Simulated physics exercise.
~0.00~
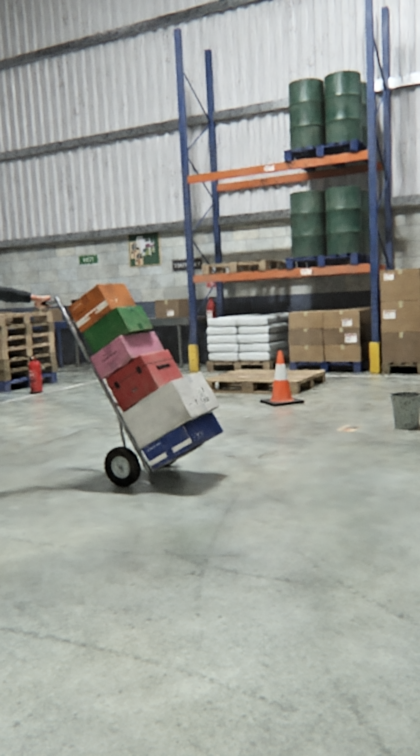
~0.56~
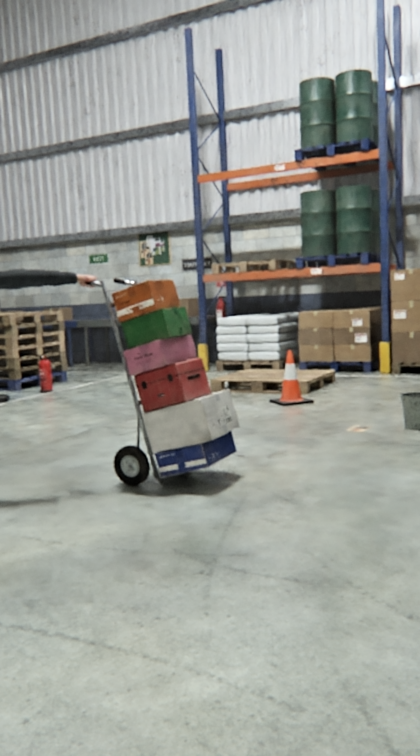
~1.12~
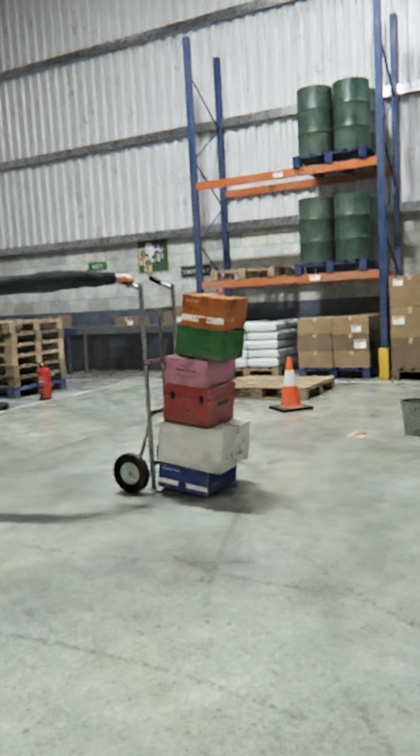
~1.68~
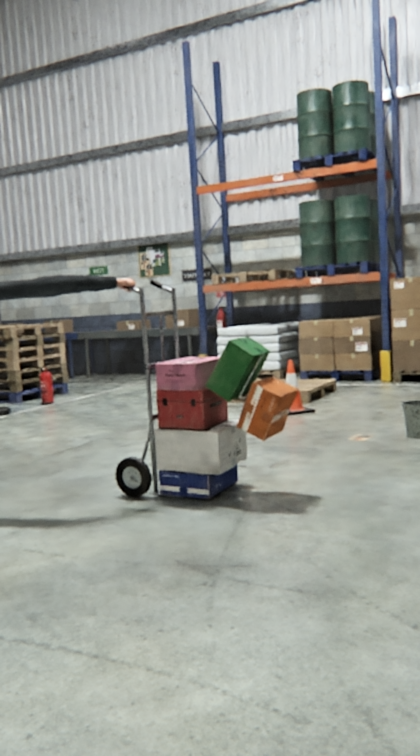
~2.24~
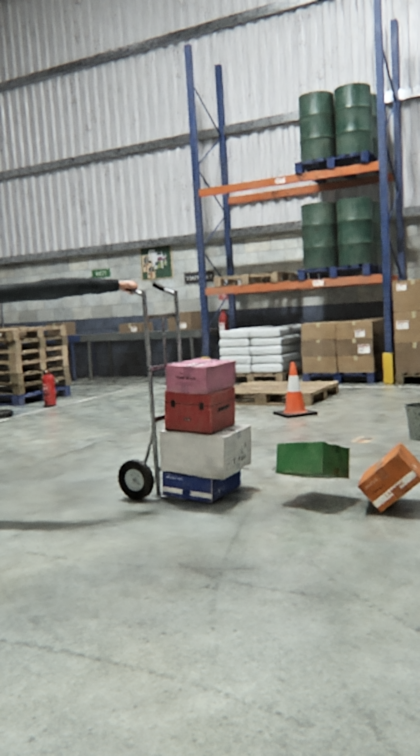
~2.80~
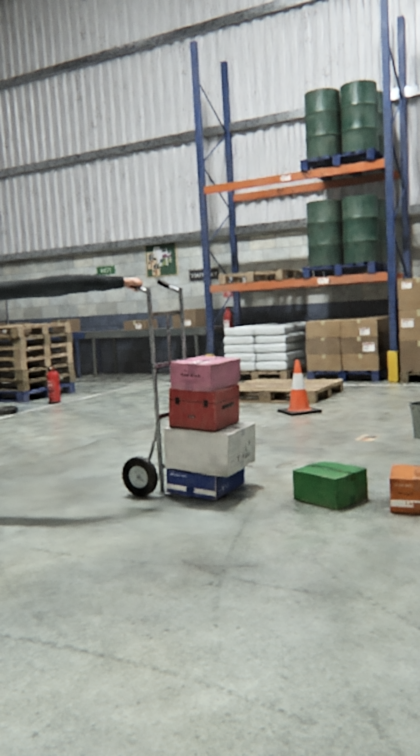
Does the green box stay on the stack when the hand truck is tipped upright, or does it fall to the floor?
It falls to the floor. The green box slides off to the right along with the orange one, and those are the only two that the stack loses.
To begin with, a hand truck loaded with a stack of six colourful boxes leans back toward the left in a warehouse, gripped at its handle. The outstretched arm tips the truck forward until it stands upright on the concrete floor. As it comes upright, the stack shifts and the orange and green boxes at the top slide off to the right. They tumble through the air and drop to the floor. At the end, both lie to the right, while the pink, red, white and blue boxes remain stacked beside the upright truck frame.
